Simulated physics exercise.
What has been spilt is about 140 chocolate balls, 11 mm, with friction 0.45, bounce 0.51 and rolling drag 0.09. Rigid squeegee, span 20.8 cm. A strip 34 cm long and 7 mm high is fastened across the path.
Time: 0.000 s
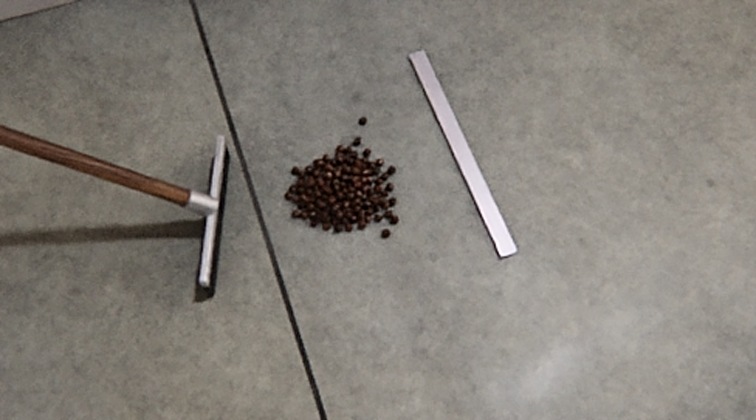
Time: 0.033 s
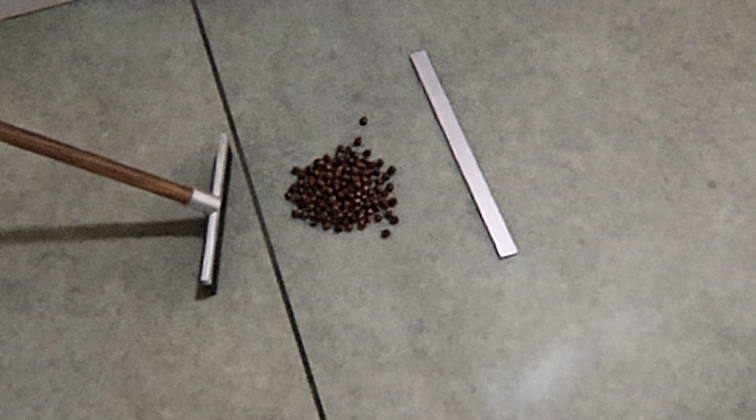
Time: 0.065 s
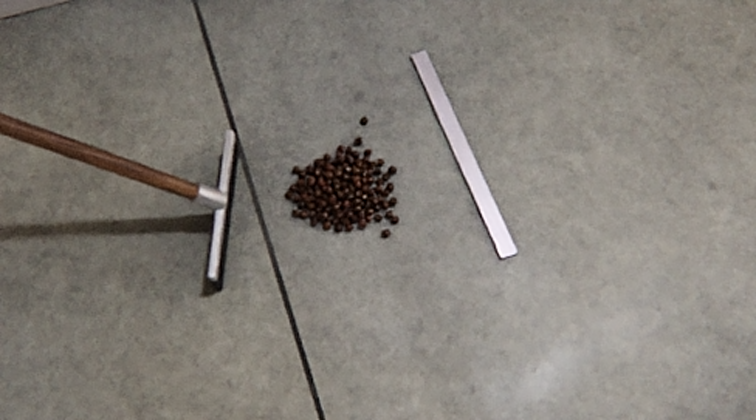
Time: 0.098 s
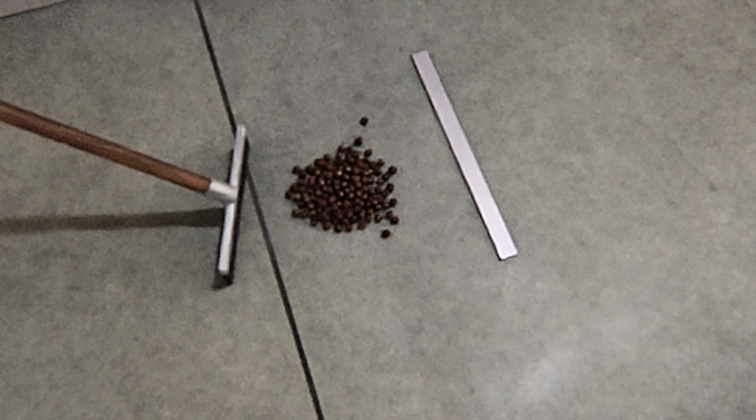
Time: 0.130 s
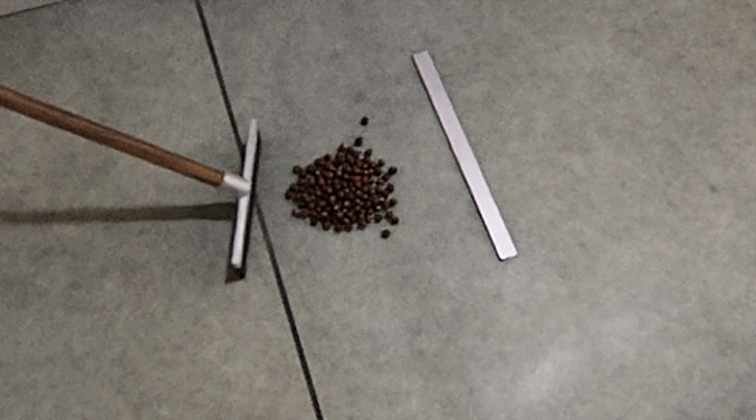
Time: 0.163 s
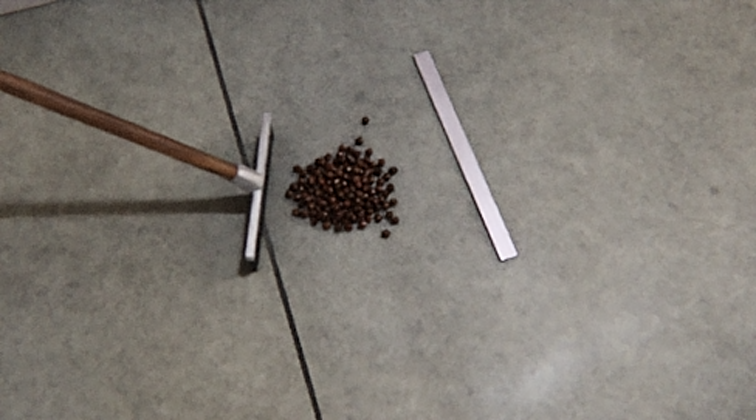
A squeegee on a wooden handle slid a short way right across a gray floor, crossing a dark seam and nearing a pile of small brown balls, which stayed still beside a pale strip.
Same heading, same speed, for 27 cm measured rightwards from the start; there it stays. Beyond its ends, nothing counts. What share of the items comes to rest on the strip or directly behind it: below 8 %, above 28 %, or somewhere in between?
Below 8 %.
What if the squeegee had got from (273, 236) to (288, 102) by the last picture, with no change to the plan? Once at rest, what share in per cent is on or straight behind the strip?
It ends up over 5.
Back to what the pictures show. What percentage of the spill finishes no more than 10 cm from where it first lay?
Close to 15 per cent, by my estimate.
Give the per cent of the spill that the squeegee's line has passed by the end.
About 5 per cent.
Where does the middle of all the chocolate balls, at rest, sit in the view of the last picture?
Centre at rest: Approx. (439, 183).
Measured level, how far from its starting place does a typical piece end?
Some 12 cm.
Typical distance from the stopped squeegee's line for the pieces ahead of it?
Some 5 cm from the line.
Then, at 0.38 s, squeegee 19 cm from its start, spill 14 cm wide; elsewhere 100 %.
Then, at 0.59 s, squeegee 28 cm from its start, spill 20 cm wide; elsewhere 100 %.
Then, at 0.78 s, squeegee 28 cm from its start, spill 23 cm wide; elsewhere 100 %.
At rest (1.2 s), on or straight behind the strip 0 %, elsewhere 100 %.
